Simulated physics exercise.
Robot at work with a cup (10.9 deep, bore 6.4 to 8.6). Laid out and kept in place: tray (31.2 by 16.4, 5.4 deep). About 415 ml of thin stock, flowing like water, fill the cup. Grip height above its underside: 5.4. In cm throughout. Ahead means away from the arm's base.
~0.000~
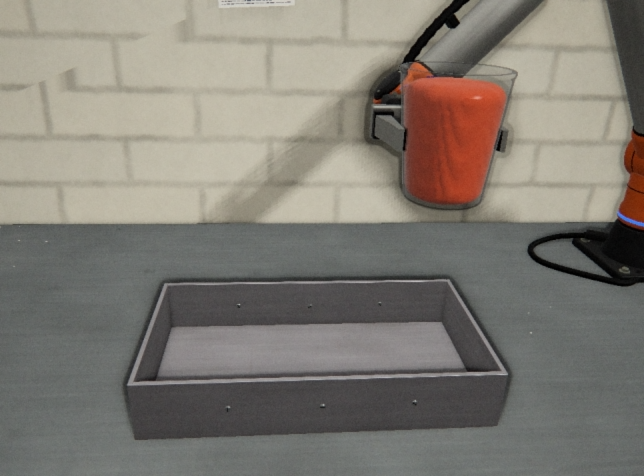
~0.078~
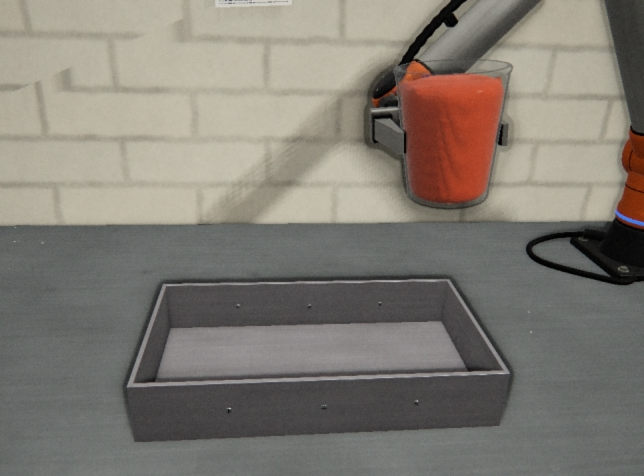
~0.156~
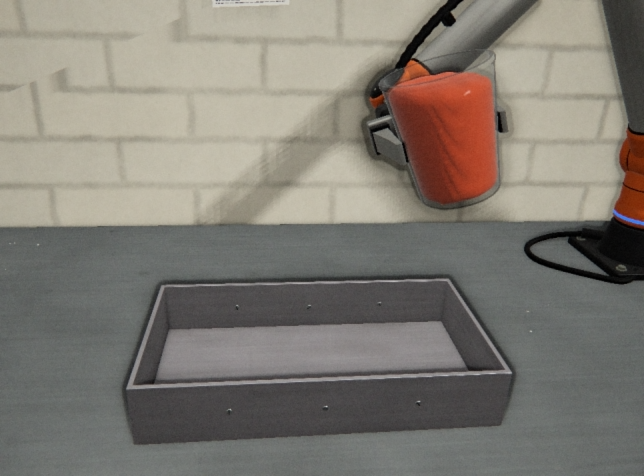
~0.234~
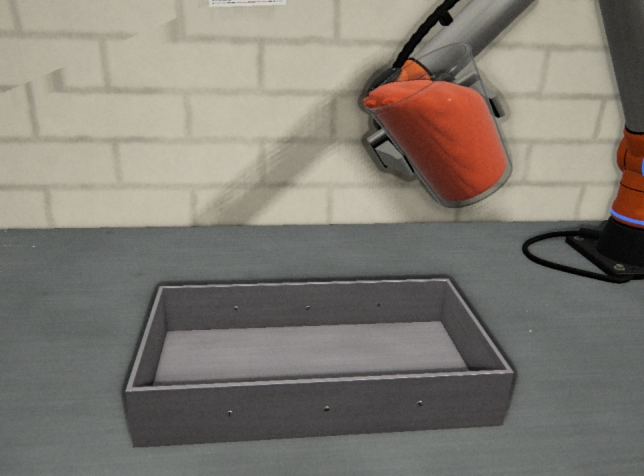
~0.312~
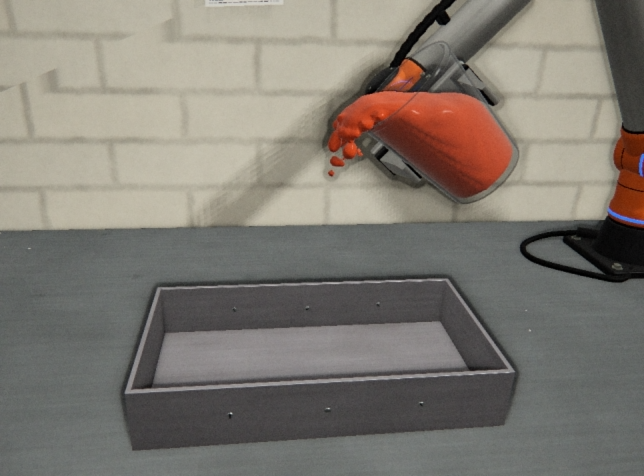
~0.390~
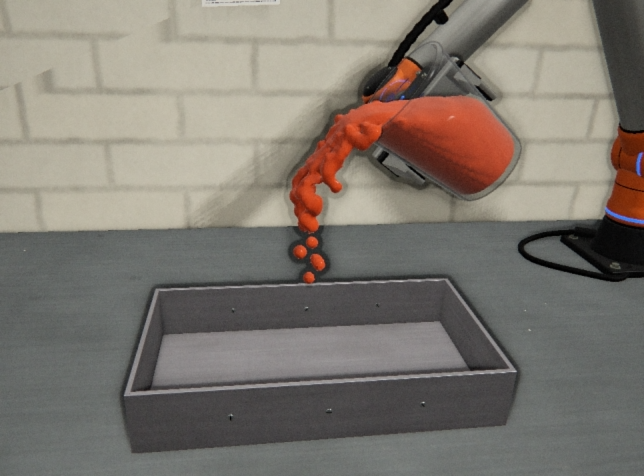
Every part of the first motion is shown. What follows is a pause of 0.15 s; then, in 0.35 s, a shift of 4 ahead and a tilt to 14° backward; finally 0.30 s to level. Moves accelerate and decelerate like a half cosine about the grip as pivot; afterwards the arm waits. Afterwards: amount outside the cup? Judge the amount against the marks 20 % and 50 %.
It is between 20 and 50 %.
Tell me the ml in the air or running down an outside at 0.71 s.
Roughly 20 ml at that moment.
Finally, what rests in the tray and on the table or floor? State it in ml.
Roughly 100, 10 ml.
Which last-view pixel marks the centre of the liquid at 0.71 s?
I'd point to around (374, 197).
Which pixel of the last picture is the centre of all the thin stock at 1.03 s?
(364, 203), about.
By 0.71 s, tilted 21° forward, liquid up to 27 above the table; 310 ml in the cup, 85 ml in the tray, 20 ml in the air or running down outside.
By 1.03 s, tilted 8° backward, liquid up to 27 above the table; 310 ml in the cup, 95 ml in the tray, 10 ml on the table or floor, 5 ml in the air or running down outside.
By 1.39 s, level, liquid up to 27 above the table; 310 ml in the cup, 95 ml in the tray, 10 ml on the table or floor.
By 2.19 s, level, liquid up to 27 above the table; 310 ml in the cup, 95 ml in the tray, 10 ml on the table or floor.
Final state, 310 ml in the cup, 95 ml in the tray, 10 ml on the table or floor. That is 26 % outside the cup.
